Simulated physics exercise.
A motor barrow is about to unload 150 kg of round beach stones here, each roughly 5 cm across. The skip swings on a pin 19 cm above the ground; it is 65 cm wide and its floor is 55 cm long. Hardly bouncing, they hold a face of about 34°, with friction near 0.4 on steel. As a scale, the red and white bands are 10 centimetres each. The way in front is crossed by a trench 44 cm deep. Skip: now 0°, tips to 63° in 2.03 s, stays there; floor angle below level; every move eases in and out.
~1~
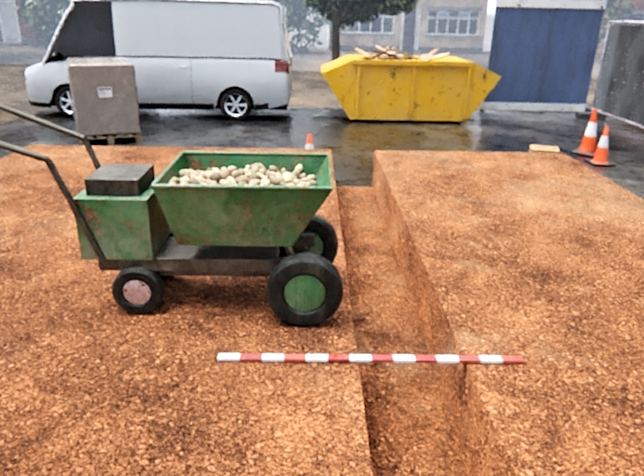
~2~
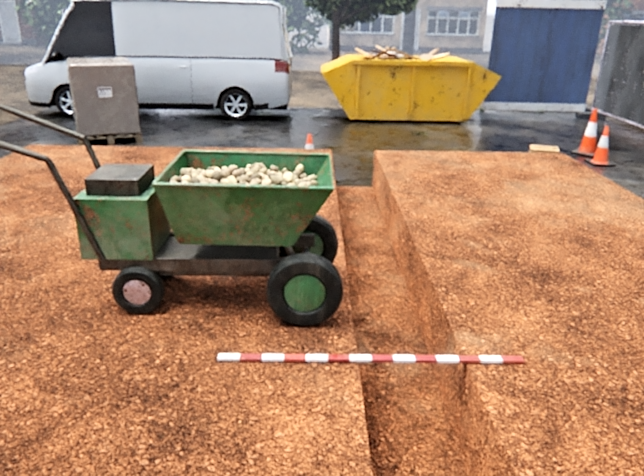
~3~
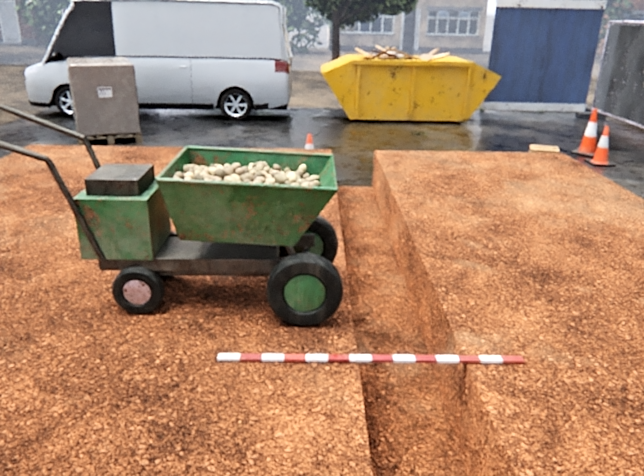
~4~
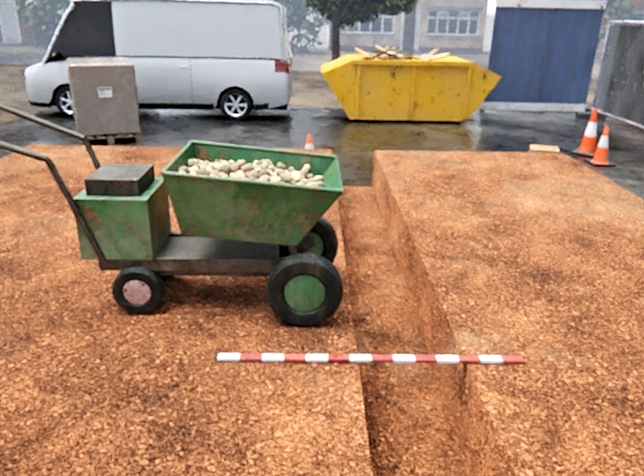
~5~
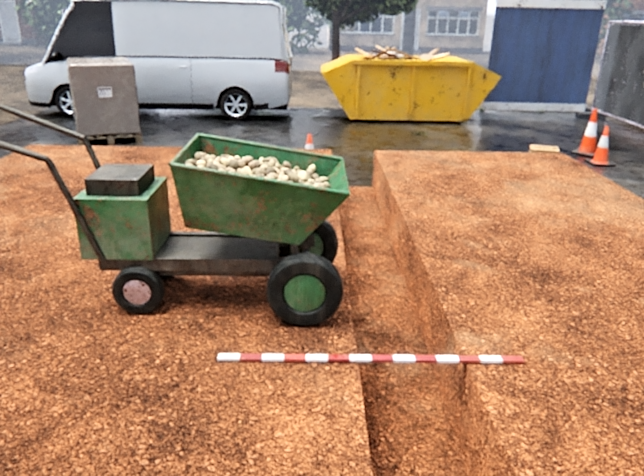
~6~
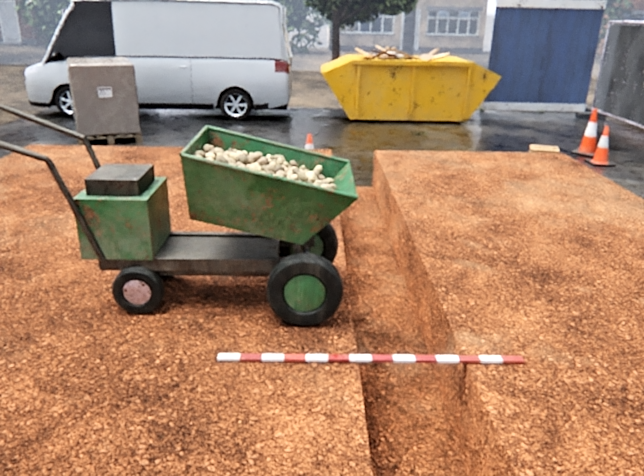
Green motor barrow standing beside a trench, its skip of pale rounded stones slowly tilting down towards the right.
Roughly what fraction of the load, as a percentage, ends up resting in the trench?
Roughly 54 per cent of the load.
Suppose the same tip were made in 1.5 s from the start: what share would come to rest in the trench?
With that change, it comes to around 50 per cent.
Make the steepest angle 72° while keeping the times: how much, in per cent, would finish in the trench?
Close to 60 per cent then.
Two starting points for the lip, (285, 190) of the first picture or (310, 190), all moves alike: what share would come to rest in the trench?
Some 75 and some 65 per cent, in that order.
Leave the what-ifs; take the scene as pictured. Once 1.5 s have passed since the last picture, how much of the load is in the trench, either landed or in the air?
20 per cent or so by then.
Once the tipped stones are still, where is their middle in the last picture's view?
Roughly at (419, 353).
Then, 0.9 s after the last picture the floor is at 53°, 100 % in the skip; the foremost stones are at (407, 230).
Then, 1.5 s after the last picture the floor is at 63°, 69 % in the skip, 18 % in the trench, 13 % past the trench; the foremost stones are at (502, 293).
Then, 1.9 s after the last picture the floor is at 63°, 49 % in the skip, 29 % in the trench, 23 % past the trench; the foremost stones are at (566, 311).
Then, 3.8 s after the last picture the floor is at 63°, 22 % in the skip, 54 % in the trench, 24 % past the trench; the foremost stones are at (601, 319).
